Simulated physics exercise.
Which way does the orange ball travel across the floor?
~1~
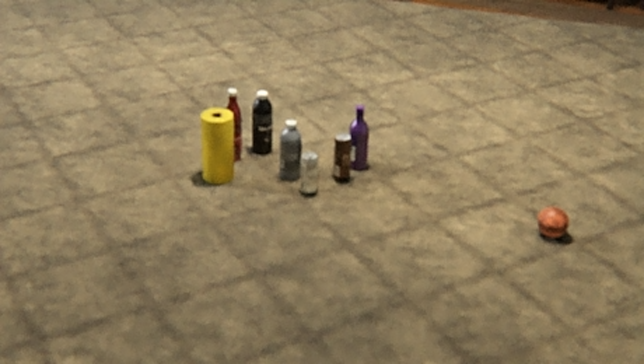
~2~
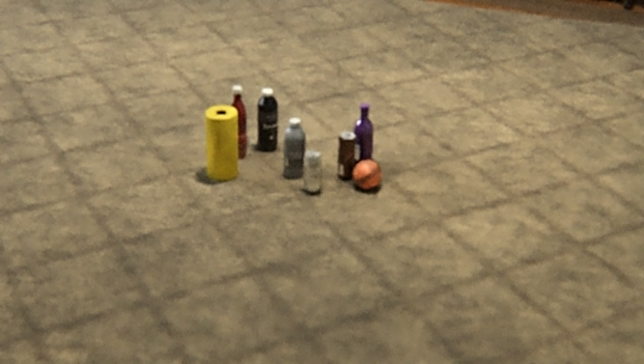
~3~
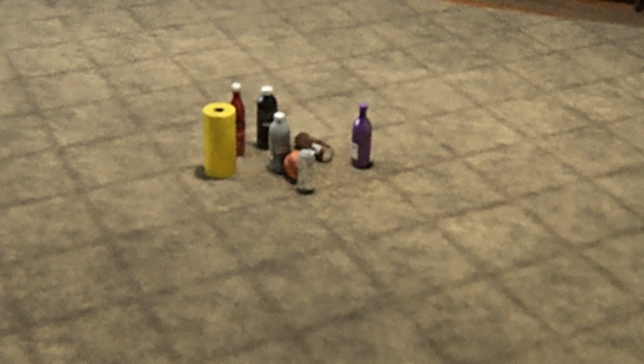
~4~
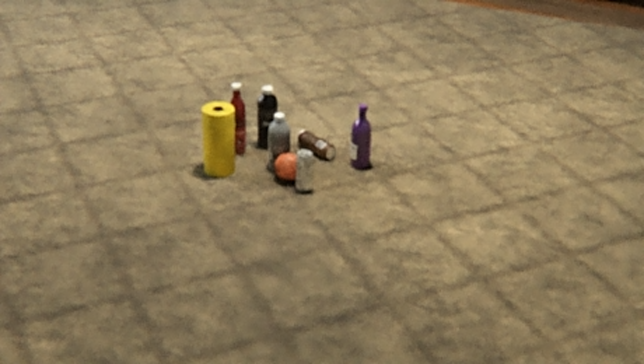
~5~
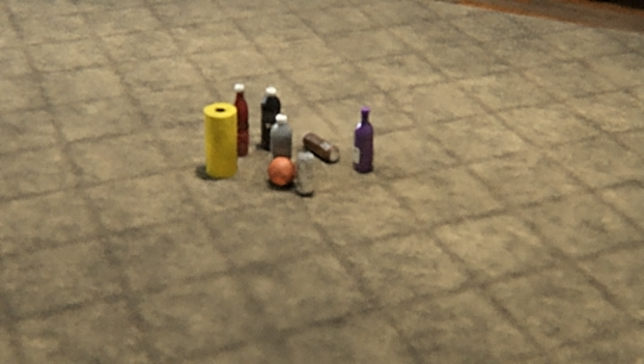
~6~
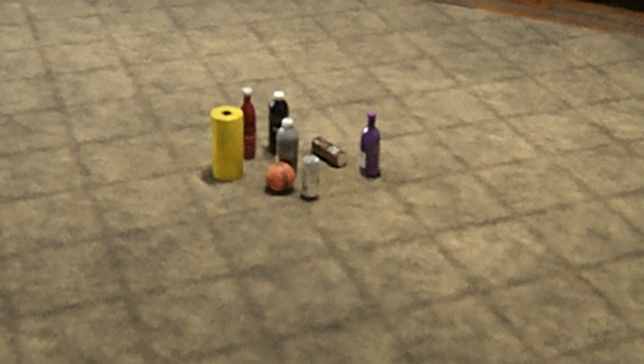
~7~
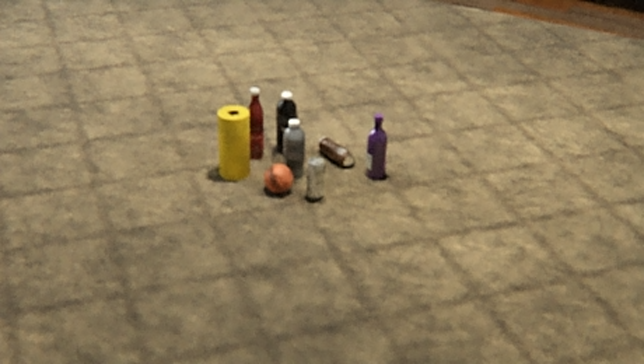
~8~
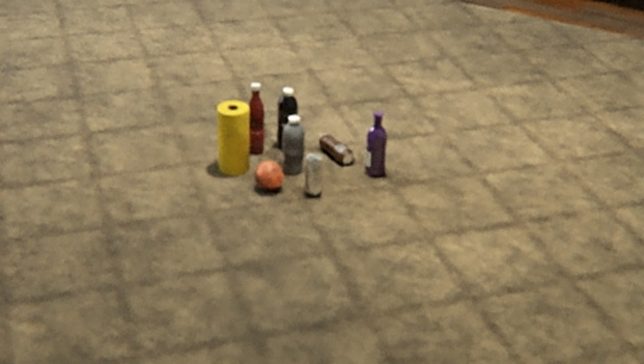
The orange ball rolls to the left, from the open floor into the group of bottles and cans.
